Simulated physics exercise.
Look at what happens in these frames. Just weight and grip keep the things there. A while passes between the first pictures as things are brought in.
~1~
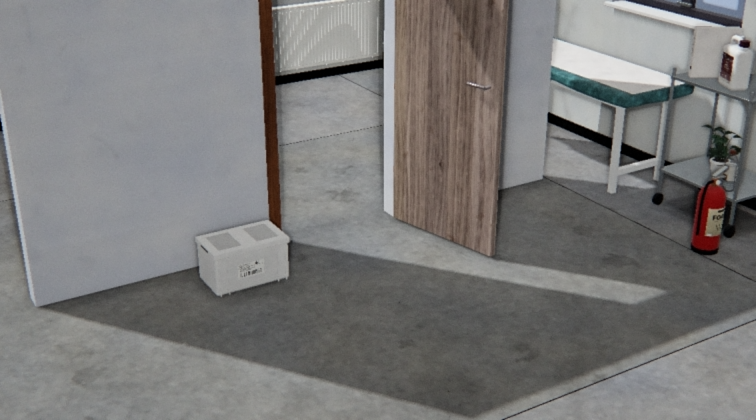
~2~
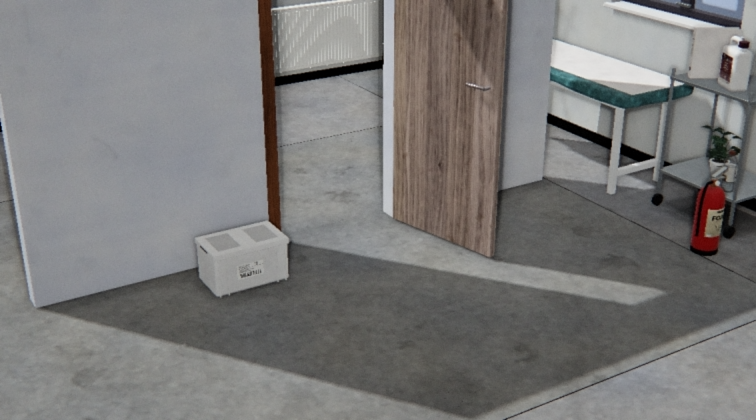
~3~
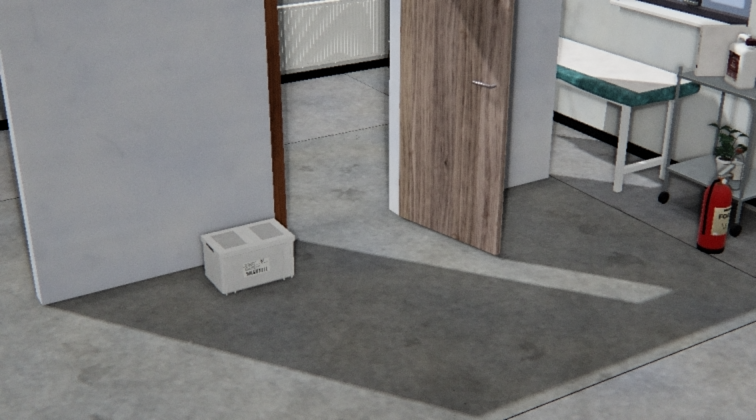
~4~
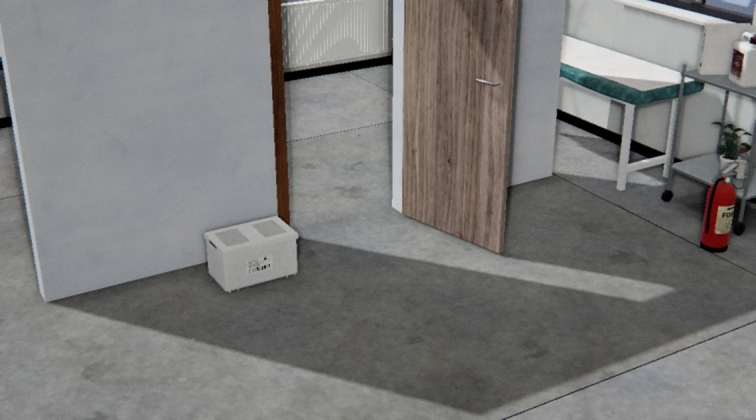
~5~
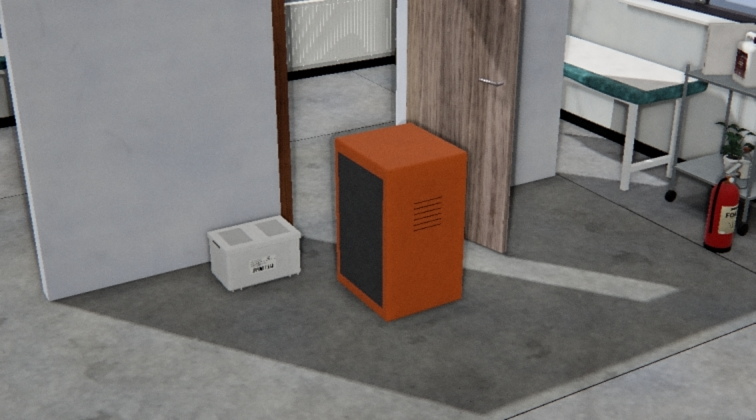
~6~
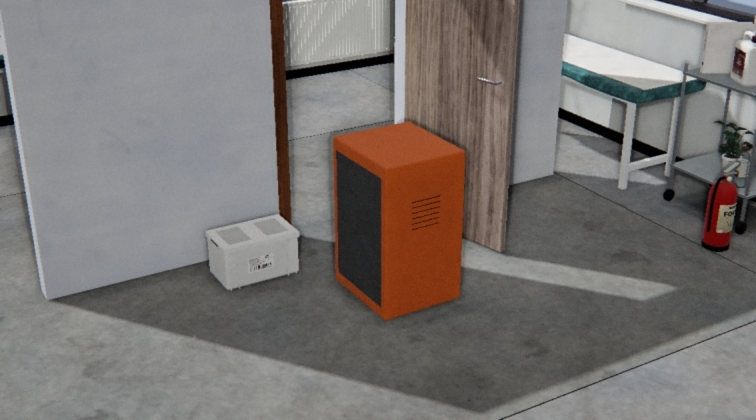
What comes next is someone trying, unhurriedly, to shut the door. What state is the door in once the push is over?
The push fails.
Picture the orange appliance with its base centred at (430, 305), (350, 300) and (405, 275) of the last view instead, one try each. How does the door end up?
Swings all the way; Swings all the way; Held up partway.
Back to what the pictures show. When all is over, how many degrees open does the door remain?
Some 65°.
Then, 0.50 s past the last view, open by 98°.
Then, 0.80 s past the last view, open by 89°.
Then, 1.10 s past the last view, open by 79°.
Then, 1.30 s past the last view, open by 71°.
Finally, open by 67°; both still in place. Final places as the last picture's camera would see them, orange appliance near (397, 218).
